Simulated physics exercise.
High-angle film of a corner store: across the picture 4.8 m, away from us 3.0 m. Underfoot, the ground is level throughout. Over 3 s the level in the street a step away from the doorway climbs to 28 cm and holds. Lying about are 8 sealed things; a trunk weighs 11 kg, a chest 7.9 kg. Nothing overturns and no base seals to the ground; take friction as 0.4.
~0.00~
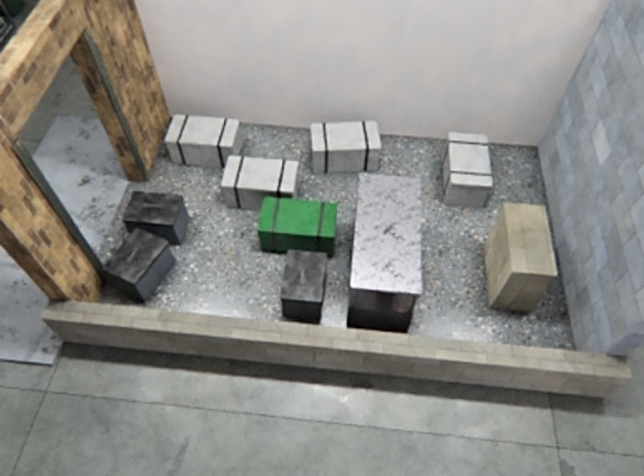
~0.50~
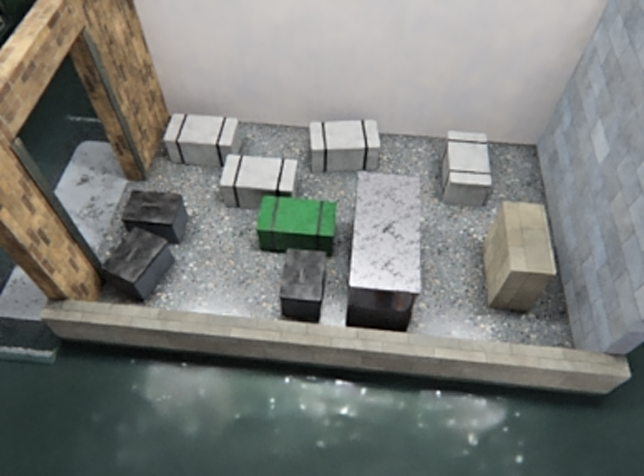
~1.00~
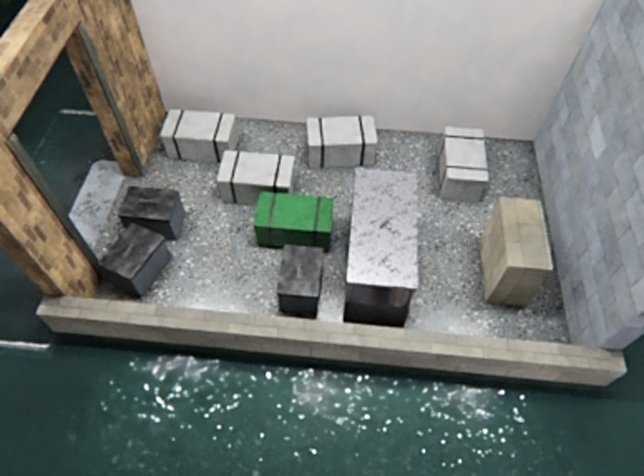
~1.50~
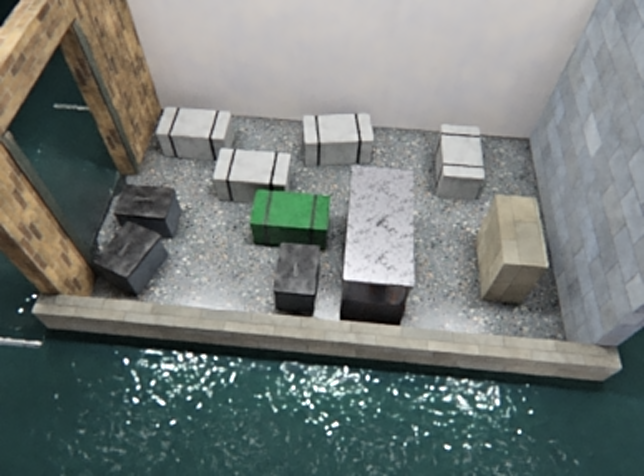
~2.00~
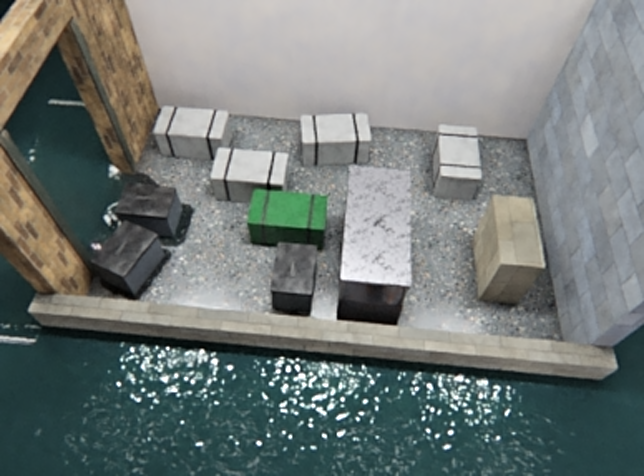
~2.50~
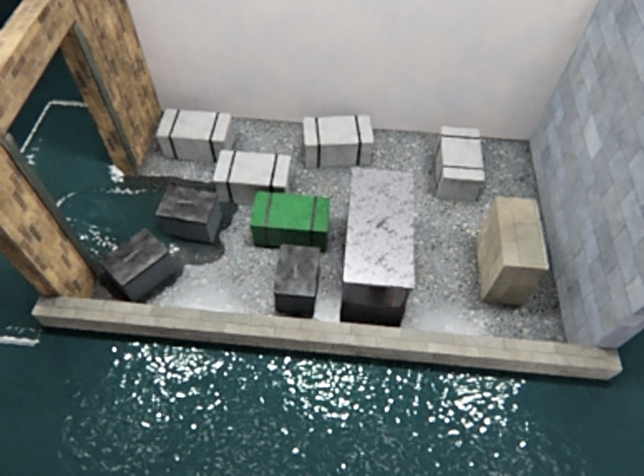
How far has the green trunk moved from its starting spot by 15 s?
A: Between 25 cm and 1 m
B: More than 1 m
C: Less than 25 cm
The answer is B.
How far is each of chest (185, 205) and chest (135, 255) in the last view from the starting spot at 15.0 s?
Respectively 120 and 200 centimetres.
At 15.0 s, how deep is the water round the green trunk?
Depth: About 27 cm.
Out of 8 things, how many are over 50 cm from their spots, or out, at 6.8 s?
By that point, 6.
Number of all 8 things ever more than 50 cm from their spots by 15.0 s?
Answer: 8.
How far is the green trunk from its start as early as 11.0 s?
It is about 250 cm out of place by then.
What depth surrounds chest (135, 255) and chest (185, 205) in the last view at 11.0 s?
I'd estimate 15 cm for the first and 17 cm for the second.
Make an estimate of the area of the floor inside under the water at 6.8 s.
Near 13 m2 in all.
After 3.5 s the green trunk is near (309, 217), 0.2 m from its start, aground; 1 afloat.
After 6.8 s the green trunk is near (353, 113), 1.5 m from its start, afloat; 7 afloat.
After 11.0 s the green trunk is near (498, 143), 2.5 m from its start, afloat; 8 afloat.
After 15.0 s the green trunk is near (492, 170), 2.2 m from its start, afloat; 8 afloat.
